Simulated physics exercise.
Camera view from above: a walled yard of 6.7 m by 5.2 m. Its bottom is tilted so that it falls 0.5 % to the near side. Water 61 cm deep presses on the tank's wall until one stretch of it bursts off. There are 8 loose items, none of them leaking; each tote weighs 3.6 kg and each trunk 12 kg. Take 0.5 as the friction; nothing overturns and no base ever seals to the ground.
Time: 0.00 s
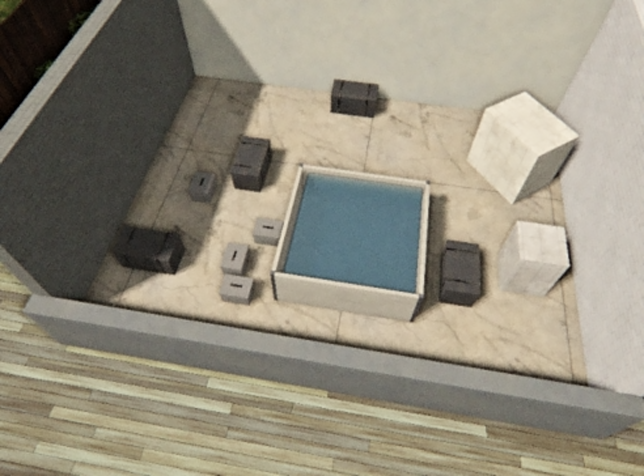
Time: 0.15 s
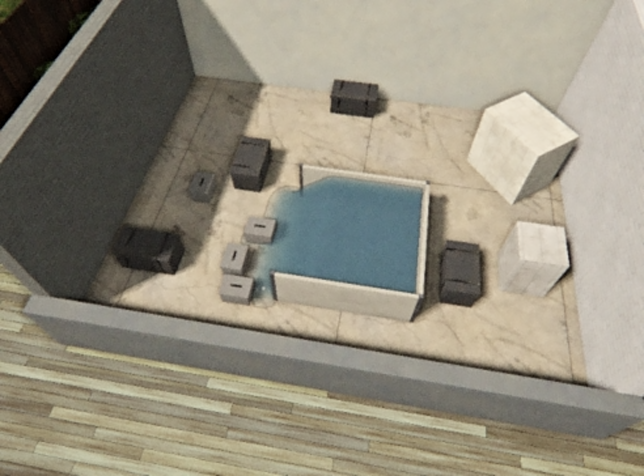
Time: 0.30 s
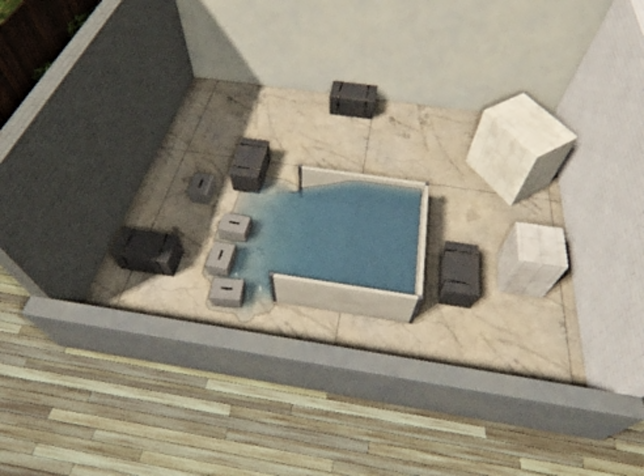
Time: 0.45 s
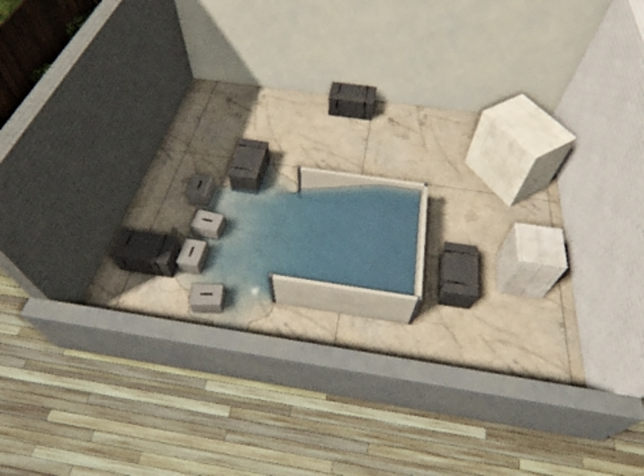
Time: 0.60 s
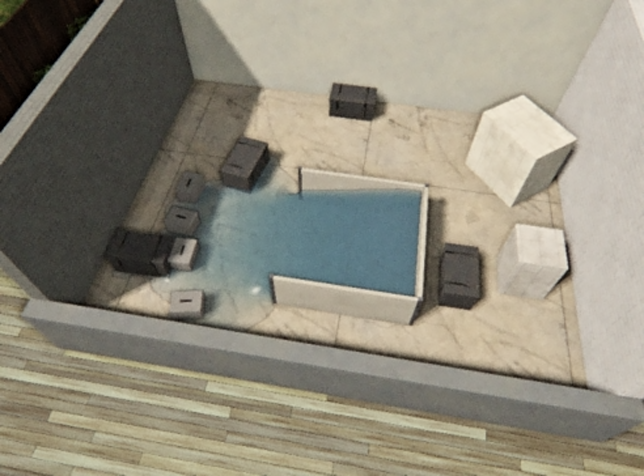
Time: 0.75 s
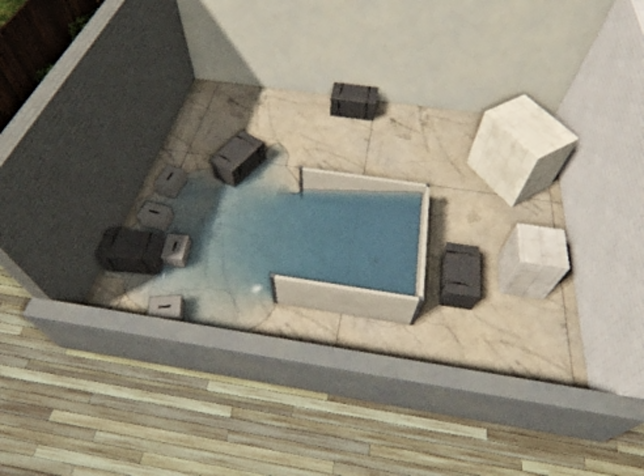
Water spreading leftward from the open side of a pale-walled pool across a walled yard, pushing small grey boxes left.
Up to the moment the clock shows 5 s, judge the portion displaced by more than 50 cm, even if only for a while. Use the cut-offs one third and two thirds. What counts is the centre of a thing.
Two thirds or more.
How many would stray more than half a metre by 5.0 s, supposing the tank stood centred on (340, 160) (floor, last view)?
Result: 6 of them.
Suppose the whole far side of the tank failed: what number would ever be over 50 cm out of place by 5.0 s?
Then it comes to 3.
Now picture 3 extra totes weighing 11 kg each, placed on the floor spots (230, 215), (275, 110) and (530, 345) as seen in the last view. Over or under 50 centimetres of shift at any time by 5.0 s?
One after another they come out above it, above it, inside the limit.
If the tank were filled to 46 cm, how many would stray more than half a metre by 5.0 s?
The answer would then be 6.
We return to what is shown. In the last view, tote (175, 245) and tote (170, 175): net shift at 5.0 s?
250 cm and 250 cm.
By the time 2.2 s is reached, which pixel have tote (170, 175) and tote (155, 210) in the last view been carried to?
Around (175, 109) and (172, 184).
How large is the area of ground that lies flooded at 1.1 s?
Roughly 12 m2.
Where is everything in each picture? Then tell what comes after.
A tote at (268, 228) rests on the ground; a tote at (236, 286) rests on the ground; water covers 3.2 m2; 0 of 8 have shifted, in the first picture.
A tote at (260, 226), on the bottom, 12 cm from its start; a tote at (236, 286) rests on the ground; 4.1 m2 under water; 1 of 8 have shifted, in the second picture.
A tote at (234, 223) rests on the ground, 49 cm from its start; a tote at (227, 289) rests on the ground, 11 cm from its start; water covers 5.1 m2; 3 of 8 have shifted, in the third picture.
A tote at (207, 220), on the bottom, 88 cm from its start; a tote at (206, 294) rests on the ground, 37 cm from its start; water covers 6.5 m2; 3 of 8 have shifted, in the fourth picture.
A tote at (181, 217) rests on the ground, 129 cm from its start; a tote at (186, 301), on the bottom, 65 cm from its start; 7.9 m2 under water; 6 of 8 have shifted, in the fifth picture.
A tote at (154, 212) floats, 172 cm from its start; a tote at (165, 307), on the bottom, 94 cm from its start; water covers 9.4 m2; 6 of 8 have shifted, in the sixth picture.
After 1.1 s 5 of 8 are over 50 cm from their spots; 4 afloat.
After 2.2 s 5 of 8 are over 50 cm from their spots; 5 afloat.
After 3.5 s 5 of 8 are over 50 cm from their spots; 5 afloat.
After 5.0 s 5 of 8 are over 50 cm from their spots, and 6 have been at some point; 5 afloat.
